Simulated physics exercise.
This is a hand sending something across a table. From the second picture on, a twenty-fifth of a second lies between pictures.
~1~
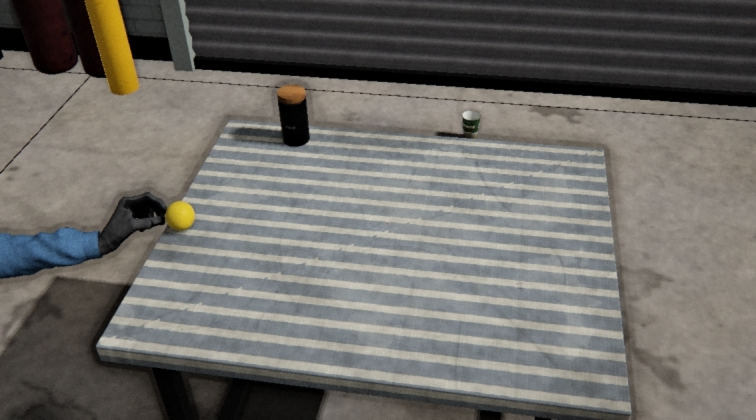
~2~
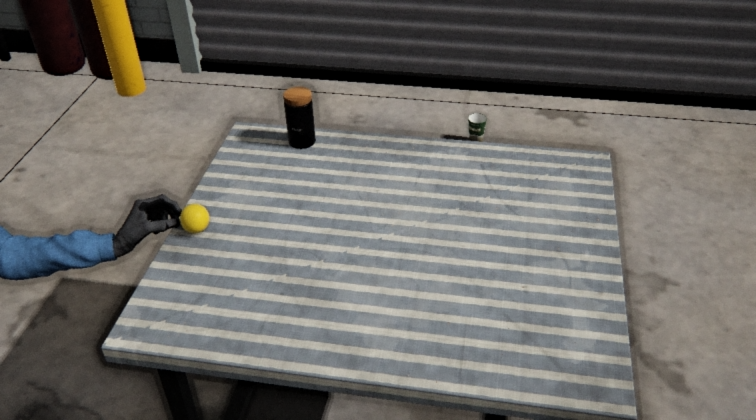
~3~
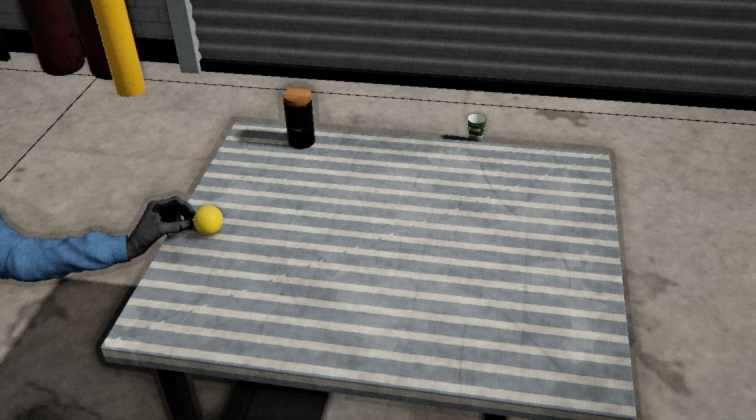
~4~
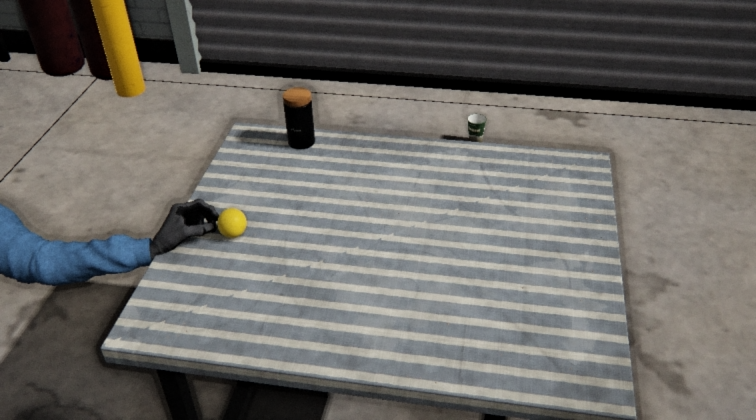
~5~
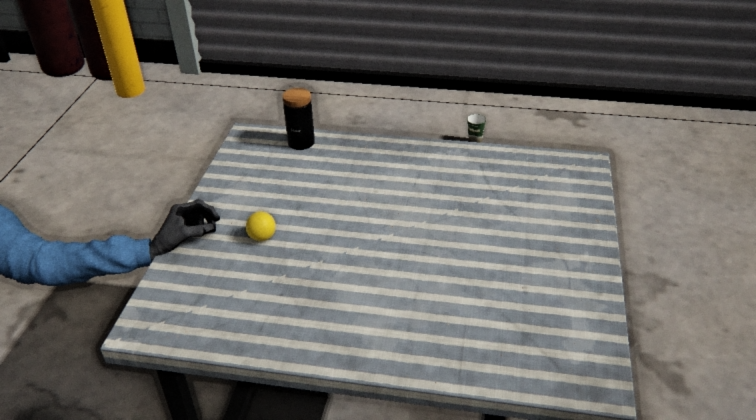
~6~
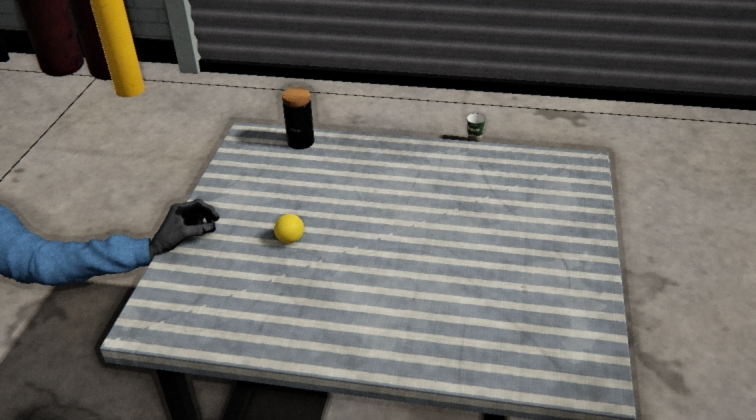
To begin with, a gloved hand in a blue sleeve holds a yellow lemon at the left edge of a striped table, with a dark jar and a small cup at the back. The hand pushes the lemon rightward onto the tabletop, then stays behind as the lemon moves farther right, away from the fingers.
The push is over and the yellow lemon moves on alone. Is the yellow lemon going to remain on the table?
The yellow lemon falls off the table.
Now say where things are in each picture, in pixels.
In the first frame, under the hand; yellow lemon (180, 216).
In the second frame, under the hand; yellow lemon (195, 219).
In the third frame, under the hand; yellow lemon (208, 220).
In the fourth frame, yellow lemon (232, 223).
In the fifth frame, yellow lemon (261, 226) shifted about its own width.
In the sixth frame, yellow lemon (289, 229) shifted well along.
Then, 0.20 s on from there, yellow lemon shifted well along near (434, 243).
Then, 0.40 s on from there, yellow lemon shifted well along near (580, 258).
Then, 0.70 s on from there, yellow lemon now off the table.
Then, 0.90 s on from there, things are still on the move.
In the end, off the table, yellow lemon.
